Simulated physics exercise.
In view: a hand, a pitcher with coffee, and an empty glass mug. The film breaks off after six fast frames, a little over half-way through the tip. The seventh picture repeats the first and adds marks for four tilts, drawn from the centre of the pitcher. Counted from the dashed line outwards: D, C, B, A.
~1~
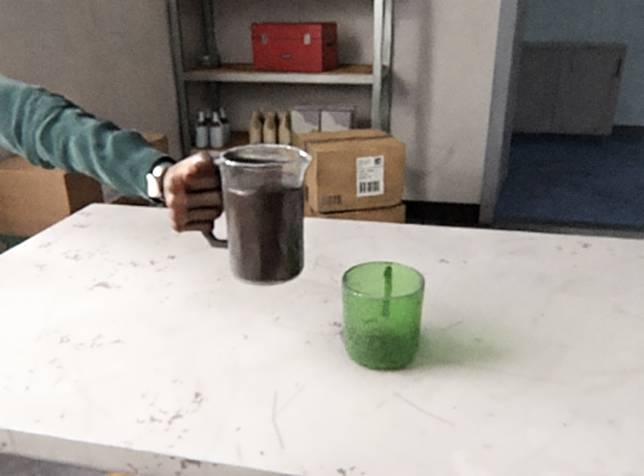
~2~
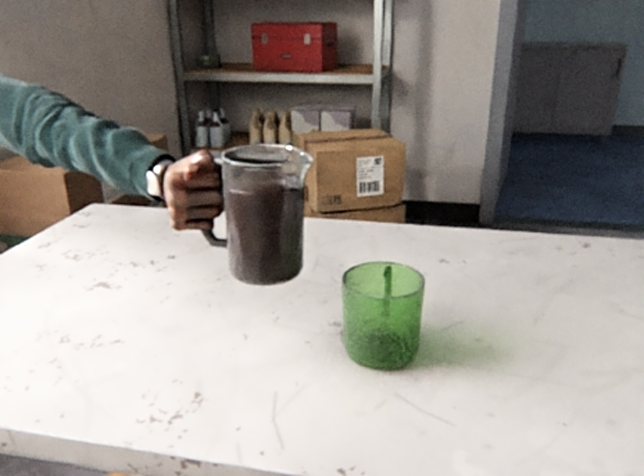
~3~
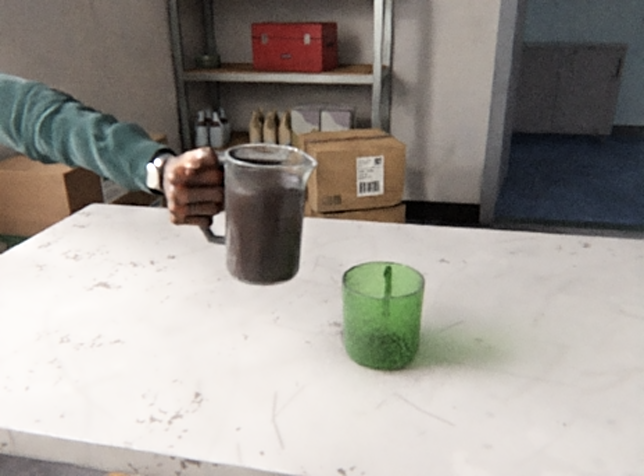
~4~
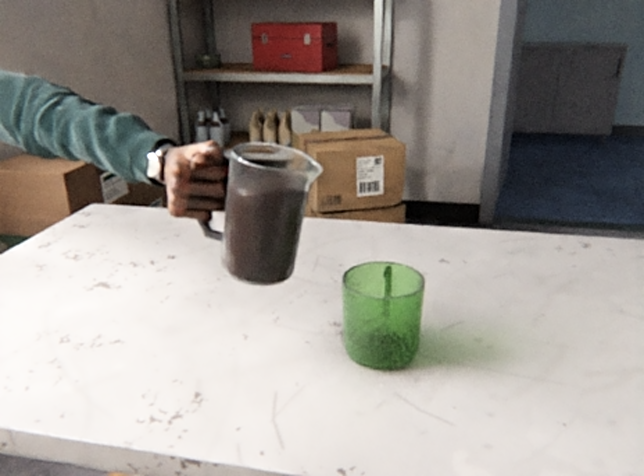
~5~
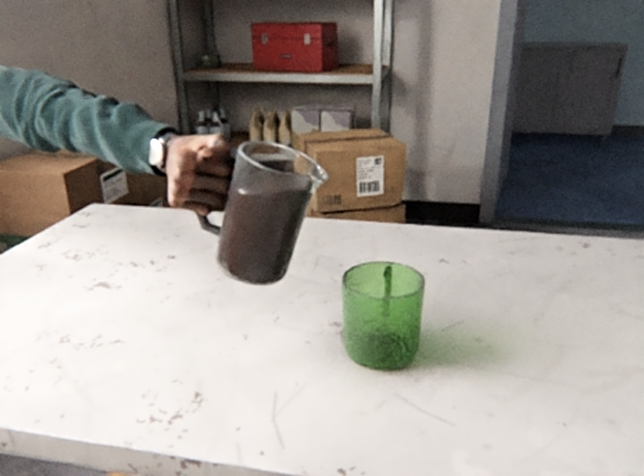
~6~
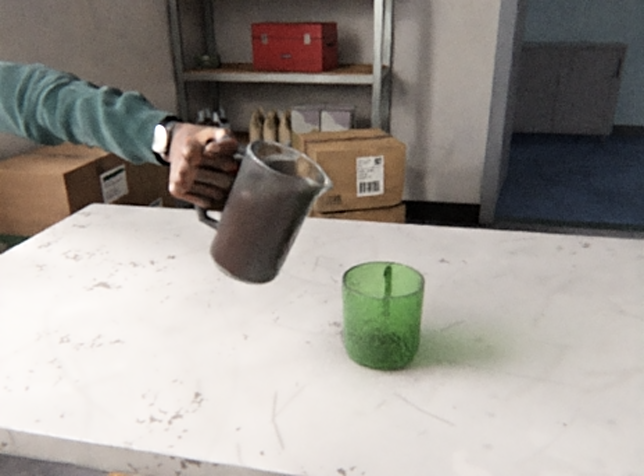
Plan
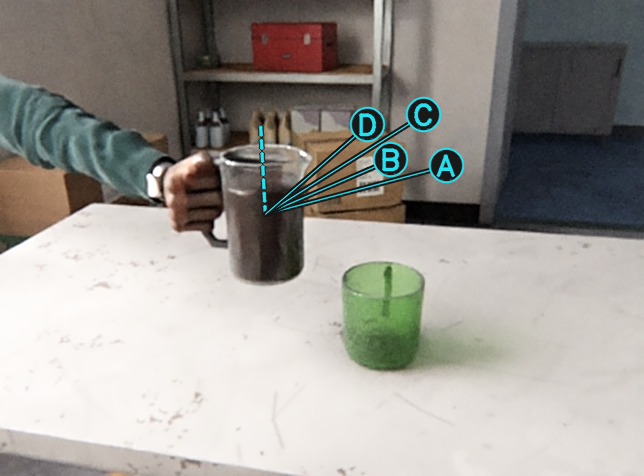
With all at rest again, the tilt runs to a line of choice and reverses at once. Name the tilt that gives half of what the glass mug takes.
Use line A.
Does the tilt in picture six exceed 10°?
Yes, it does.
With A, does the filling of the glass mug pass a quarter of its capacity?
Yes, clearly.
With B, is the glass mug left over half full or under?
Under.
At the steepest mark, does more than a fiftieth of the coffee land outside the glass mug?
No.
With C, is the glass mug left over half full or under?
Under half.
On the marked copy, A at (430, 170); B at (375, 166); C at (409, 123); D at (355, 136).
With A, the glass mug ends with about 49 % of what it can hold.
With B, the glass mug ends with about 33 % of what it can hold.
With C, the glass mug ends with about 21 % of what it can hold.
With D, the glass mug ends with about 12 % of what it can hold.
